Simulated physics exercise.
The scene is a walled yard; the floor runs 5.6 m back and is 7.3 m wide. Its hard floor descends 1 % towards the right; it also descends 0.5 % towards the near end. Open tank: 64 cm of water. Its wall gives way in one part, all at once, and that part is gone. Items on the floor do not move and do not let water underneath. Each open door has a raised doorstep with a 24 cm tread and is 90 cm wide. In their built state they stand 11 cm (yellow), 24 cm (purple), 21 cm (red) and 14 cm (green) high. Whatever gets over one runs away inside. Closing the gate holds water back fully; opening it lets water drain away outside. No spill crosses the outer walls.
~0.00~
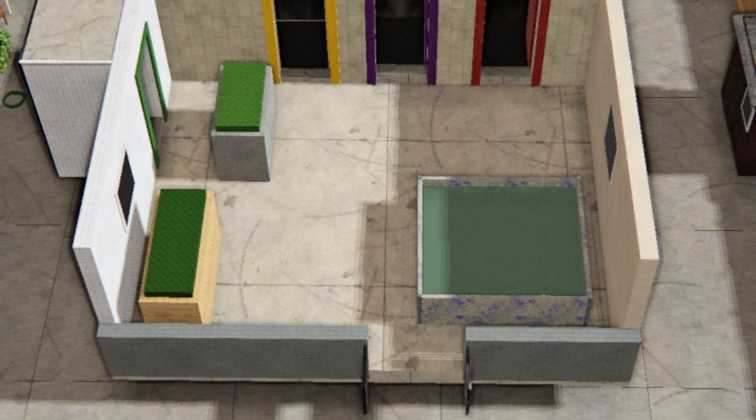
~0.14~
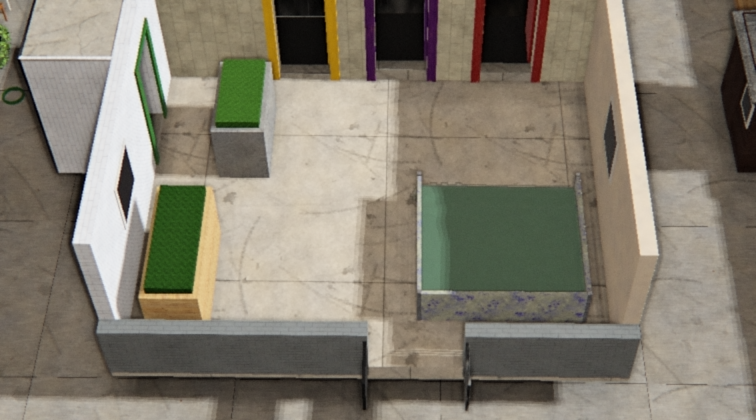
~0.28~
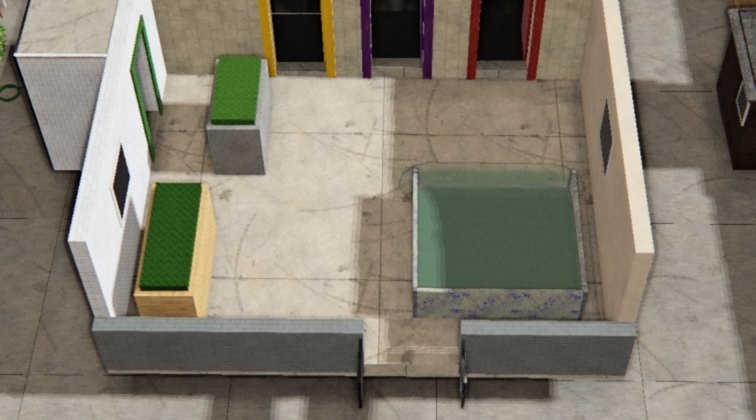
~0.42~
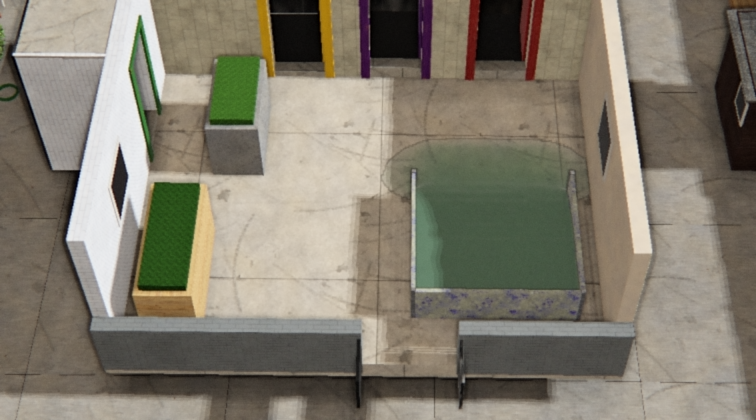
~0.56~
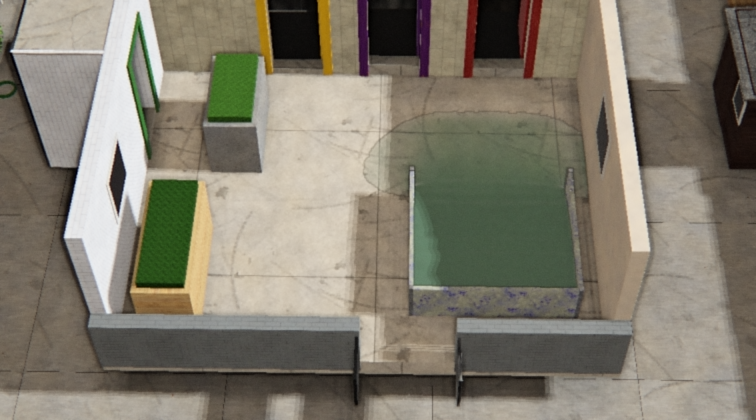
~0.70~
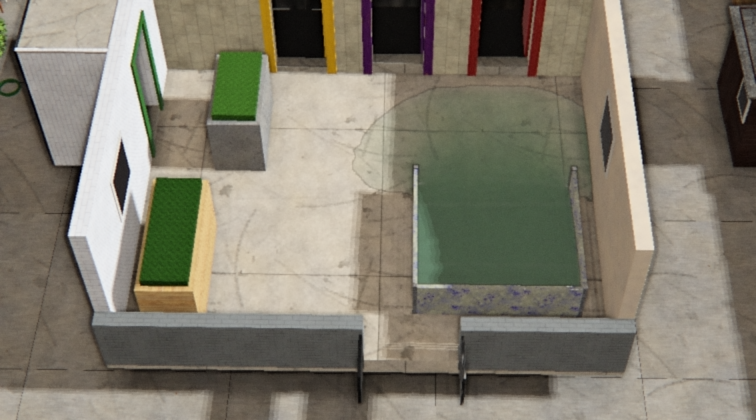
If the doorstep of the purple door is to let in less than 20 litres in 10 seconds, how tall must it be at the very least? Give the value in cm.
At the very least, close to 21 cm.
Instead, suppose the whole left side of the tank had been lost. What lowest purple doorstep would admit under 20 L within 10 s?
About 9.0 cm.
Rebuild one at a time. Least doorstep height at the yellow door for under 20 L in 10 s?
At yellow, roughly 8.5 cm.
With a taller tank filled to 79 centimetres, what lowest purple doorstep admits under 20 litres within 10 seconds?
The step would need to be some 27 cm high.
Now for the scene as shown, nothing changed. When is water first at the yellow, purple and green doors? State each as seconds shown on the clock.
The yellow door at 1.8 seconds, the purple door at 0.9 seconds, the green door at 3.4 seconds.
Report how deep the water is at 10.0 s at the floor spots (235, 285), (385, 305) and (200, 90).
In that order: 7, 10 and 6 cm.
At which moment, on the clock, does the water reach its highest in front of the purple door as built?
The level tops out around 2.2 s.
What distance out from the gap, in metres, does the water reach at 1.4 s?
Distance from gap: Approx. 3.6 m.
After 1.4 s water covers 35 % of the floor, deepest (47 cm) near (577, 84); 23 cm at the purple door, 0 litres in over its 24 cm doorstep.
After 3.0 s water covers 45 % of the floor, deepest (34 cm) near (484, 75); 25 cm at the purple door, 6 litres in over its 24 cm doorstep.
After 10.0 s water covers 100 % of the floor, deepest (14 cm) near (139, 310); 6 cm at the purple door, 8 litres in over its 24 cm doorstep.
At the purple door as built, the water arrived by 1.0 s and peaked near 28 cm at 2.2 s.
With a doorstep of 17 cm, 59 litres would have come in within the 10 s; with 23.5 cm, 10 litres. So under 20 litres takes about 21 cm.
